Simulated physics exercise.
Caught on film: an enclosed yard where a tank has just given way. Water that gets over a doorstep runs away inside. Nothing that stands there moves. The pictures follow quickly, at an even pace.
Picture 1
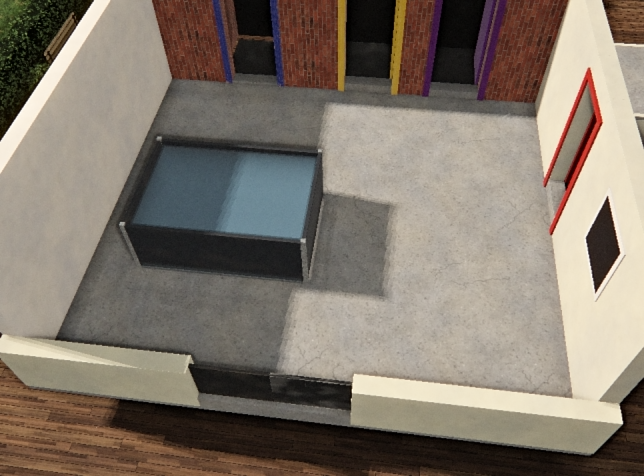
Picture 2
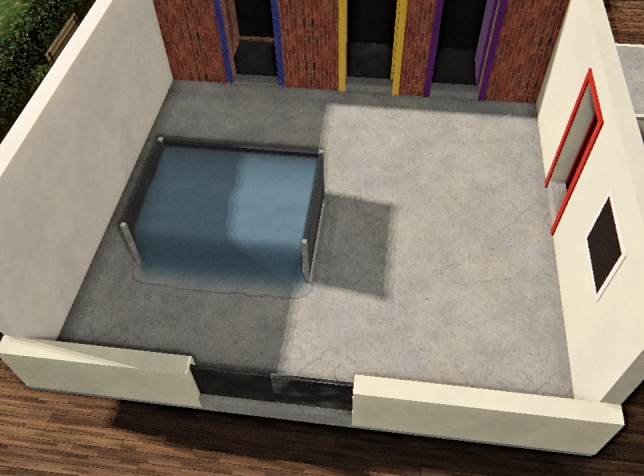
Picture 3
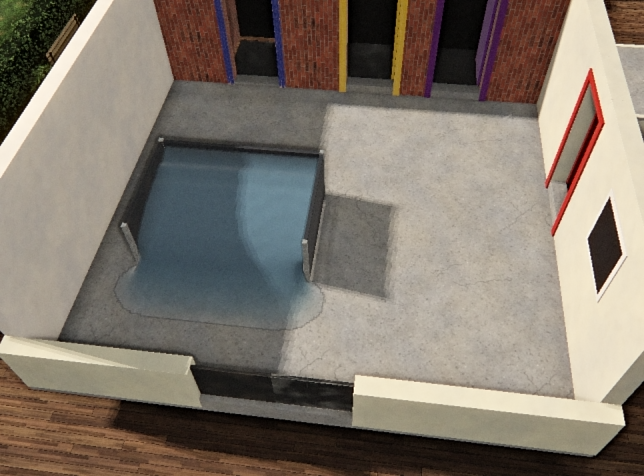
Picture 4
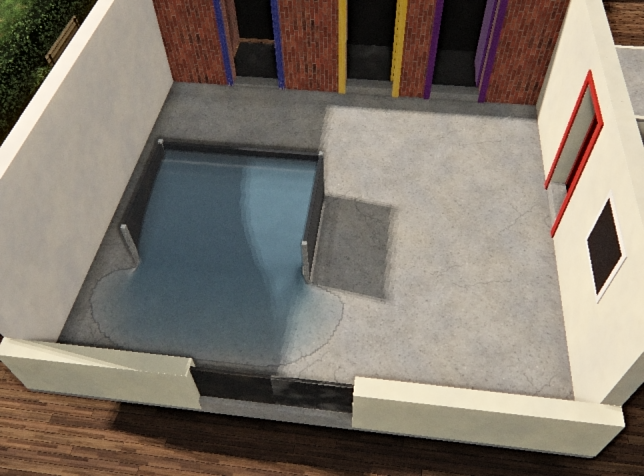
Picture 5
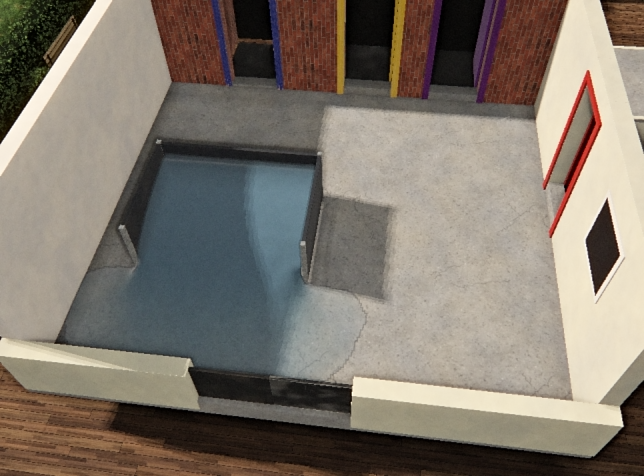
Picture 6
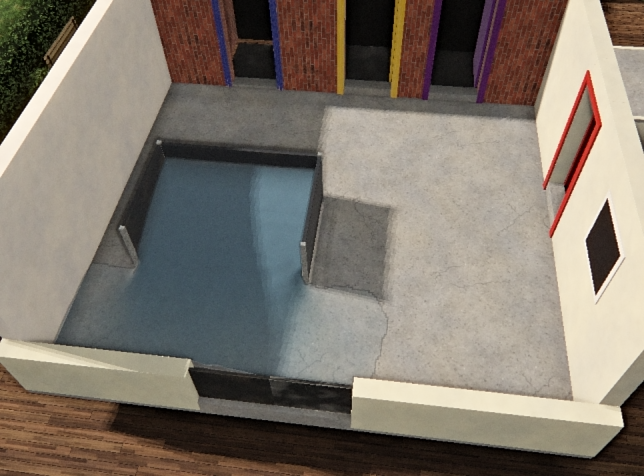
The clip shows a rectangular tank of blue water in a walled yard losing its near side, and the water pouring out toward the viewer, spreading across the grey floor to the left wall and the low front wall.
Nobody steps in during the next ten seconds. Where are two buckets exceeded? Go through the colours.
In the end: The blue door lets in a lot; the red door admits no more than that; the purple door admits no more than that; the yellow door admits no more than that.
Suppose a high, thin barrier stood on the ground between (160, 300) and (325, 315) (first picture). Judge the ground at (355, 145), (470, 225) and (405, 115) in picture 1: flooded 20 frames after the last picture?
One after the other: Clear, awash, no water.
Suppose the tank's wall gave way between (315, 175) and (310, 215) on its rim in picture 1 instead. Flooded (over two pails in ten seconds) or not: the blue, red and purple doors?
The blue door is under, the red door goes over, the purple door holds.
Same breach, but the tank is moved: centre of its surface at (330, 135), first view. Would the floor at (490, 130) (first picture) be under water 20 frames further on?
At that place: Dry.
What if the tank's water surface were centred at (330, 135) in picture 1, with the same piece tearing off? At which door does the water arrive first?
That is the red-painted one.
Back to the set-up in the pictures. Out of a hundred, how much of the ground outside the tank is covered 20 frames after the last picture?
Roughly 60 per cent.
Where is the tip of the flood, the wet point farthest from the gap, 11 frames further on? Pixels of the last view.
At about (565, 426).
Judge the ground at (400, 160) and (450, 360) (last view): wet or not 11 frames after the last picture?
In turn: Free of water, awash.
A moment on, water covers 20 % of the floor; the blue door not reached, the red door not reached, the purple door not reached, the yellow door not reached.
Next, water covers 35 % of the floor; the blue door not reached, the red door not reached, the purple door not reached, the yellow door not reached.
Then, water covers 60 % of the floor; the blue door wet at the sill, nothing in, the red door wet at the sill, nothing in, the purple door not reached, the yellow door not reached.
Later, water covers 85 % of the floor; the blue door over two buckets in, the red door wet at the sill, nothing in, the purple door wet at the sill, nothing in, the yellow door wet at the sill, nothing in.
In the end, water covers 100 % of the floor; the blue door over two buckets in, the red door wet at the sill, nothing in, the purple door under two buckets in, the yellow door wet at the sill, nothing in.
